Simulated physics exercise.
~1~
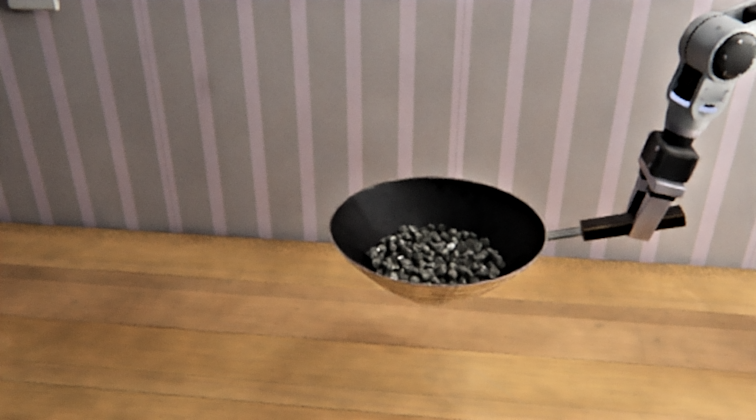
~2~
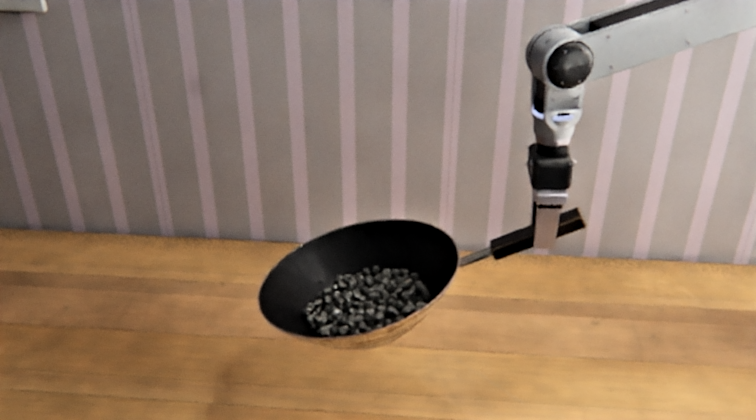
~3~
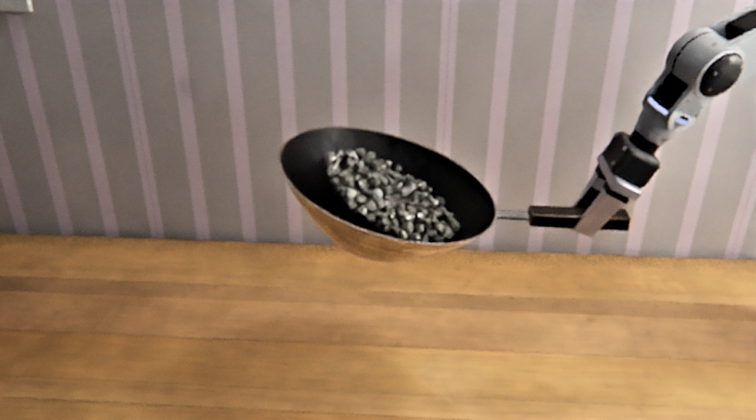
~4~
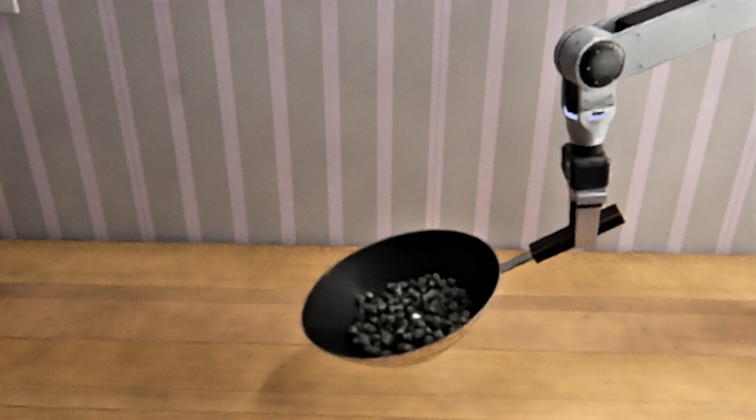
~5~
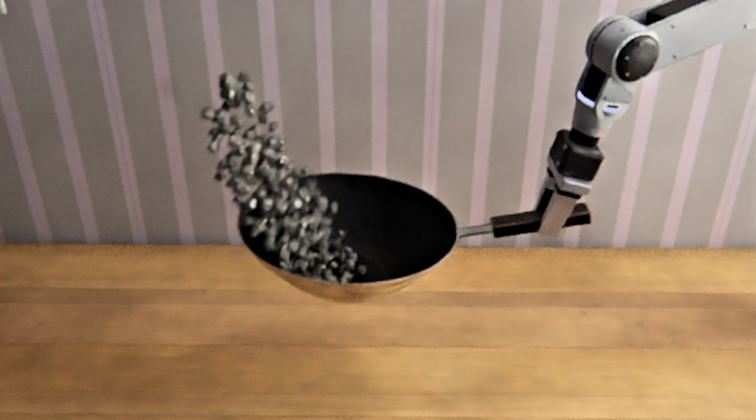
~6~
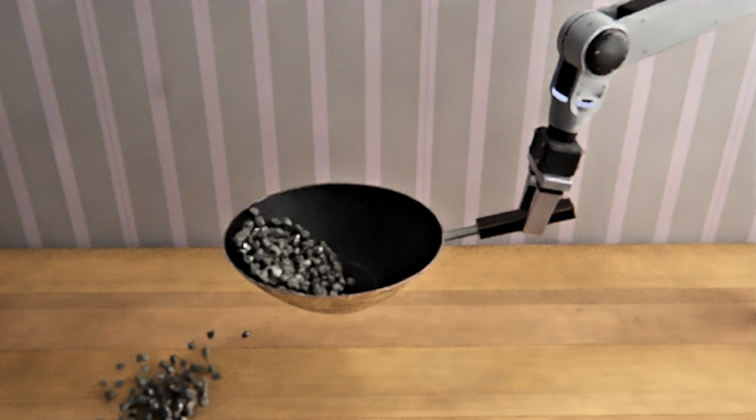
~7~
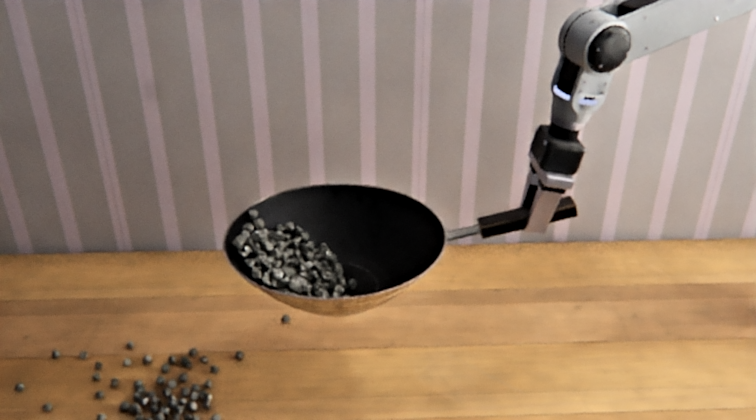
Above a wooden table by a striped wall, a robot arm swung and tilted a black wok of small dark pebbles, then tossed them up over its left side; many scattered on the table, while the rest stayed in the wok, held still.
